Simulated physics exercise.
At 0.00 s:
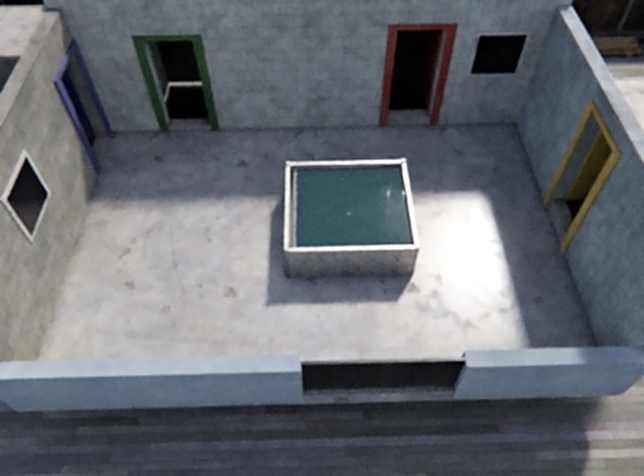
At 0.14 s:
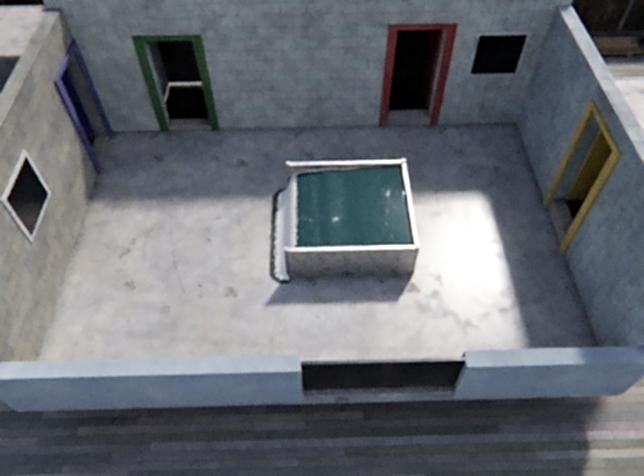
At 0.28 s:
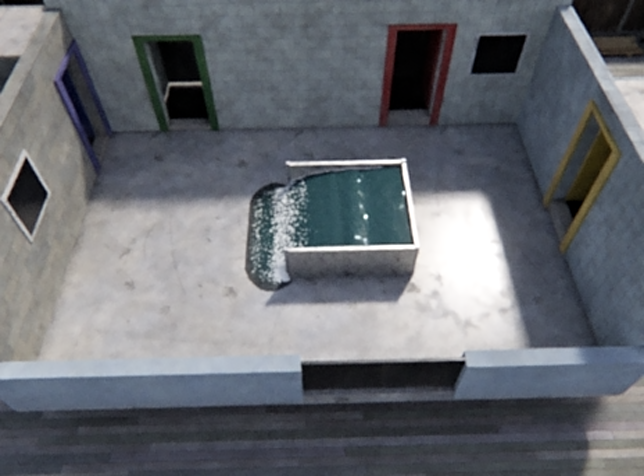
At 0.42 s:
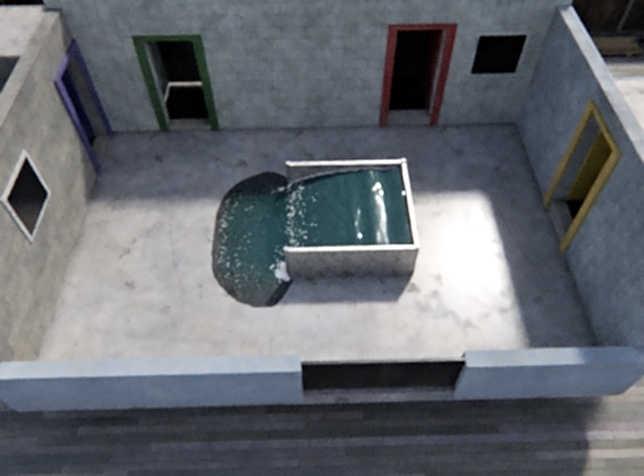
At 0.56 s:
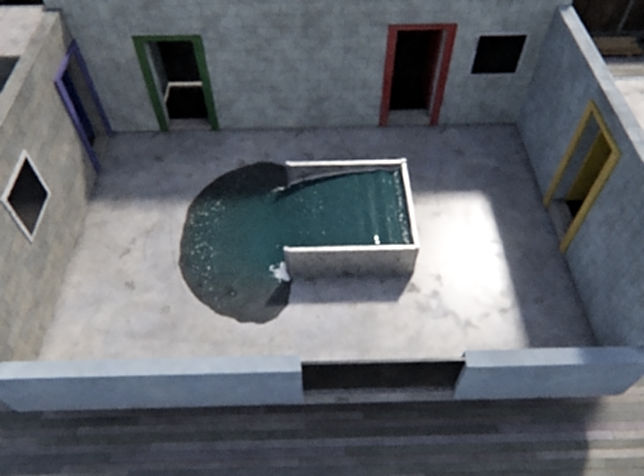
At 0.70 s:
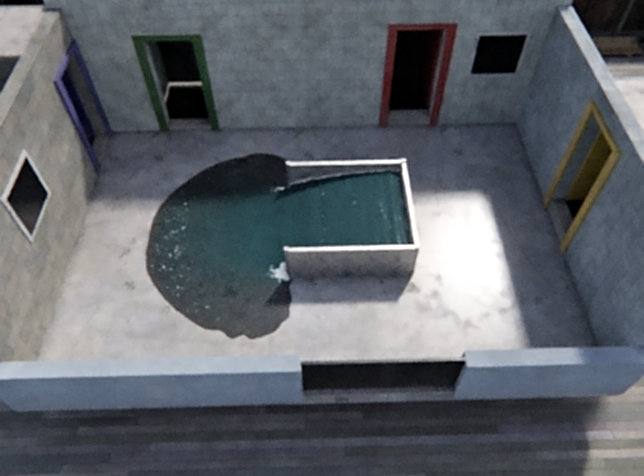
In this clip, the left side of a square tank of dark green water in a walled yard gives way, and water pours out, spreading leftward across the pale floor in a widening rounded pool.
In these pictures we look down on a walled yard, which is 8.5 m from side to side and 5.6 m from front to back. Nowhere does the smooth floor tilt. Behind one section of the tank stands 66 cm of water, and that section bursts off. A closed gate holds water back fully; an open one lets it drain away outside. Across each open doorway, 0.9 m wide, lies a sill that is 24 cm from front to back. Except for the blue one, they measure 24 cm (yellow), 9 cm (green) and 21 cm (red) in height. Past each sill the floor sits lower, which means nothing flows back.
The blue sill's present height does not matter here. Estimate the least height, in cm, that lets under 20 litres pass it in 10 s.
I would say 20 cm.
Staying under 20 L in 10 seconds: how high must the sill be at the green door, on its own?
The green door needs around 9.5 cm.
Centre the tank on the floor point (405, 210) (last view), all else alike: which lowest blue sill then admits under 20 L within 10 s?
With that change, some 23 centimetres.
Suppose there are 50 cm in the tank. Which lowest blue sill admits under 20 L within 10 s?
Roughly 14.0 centimetres.
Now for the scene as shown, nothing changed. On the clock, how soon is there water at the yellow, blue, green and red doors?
Yellow 8.5 seconds, blue 1.6 seconds, green 1.6 seconds, red 6.5 seconds.
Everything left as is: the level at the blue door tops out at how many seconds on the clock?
Peak time: Around 3.2 s.
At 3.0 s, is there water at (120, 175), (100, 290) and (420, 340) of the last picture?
Listed order - soaked through, soaked through, unwetted.
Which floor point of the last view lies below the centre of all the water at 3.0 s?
The water's centre is at about (183, 238).
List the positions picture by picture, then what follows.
The first picture shows the tank at (349, 206) is whole and still, 66 cm deep; the blue door at (87, 113) is dry.
In the second picture, the front is at (276, 275), 0.2 m from the gap at (291, 224); 0.4 m2 of floor is wet, 66 cm left at the back.
In the third picture, the gap is at (291, 225), the front 0.7 m out at (251, 273); the back of the tank holds 66 cm.
In the fourth picture, the front is at (217, 265), 1.3 m from the gap at (291, 226); 3.0 m2 of floor is wet, 65 cm left at the back.
In the fifth picture, water pours out at (291, 226) and has run 1.9 m, to (185, 243); about 7 cm deep outside, 58 cm at the back.
In the sixth picture, water pours out at (291, 226) and has run 2.4 m, to (151, 258); about 6 cm deep outside, 56 cm at the back; 2.0 m in a straight line remain to the blue door at (87, 113).
After 1.4 s water covers 35 % of the floor, deepest (30 cm) near (77, 240); it has not reached the blue door.
After 3.0 s water covers 40 % of the floor, deepest (34 cm) near (30, 386); 21 cm at the blue door, 49 litres in over its 7 cm sill.
After 10.0 s water covers 95 % of the floor, deepest (10 cm) near (558, 373); 7 cm at the blue door, 183 litres in over its 7 cm sill.
At the blue door as built, the water arrived by 1.7 s and peaked near 22 cm at 3.2 s.
Run again over the same 10 s with other heights there, 31 litres in over 18 cm, 10 litres over 24 cm. The limit of 20 litres is kept from about 20 cm up.
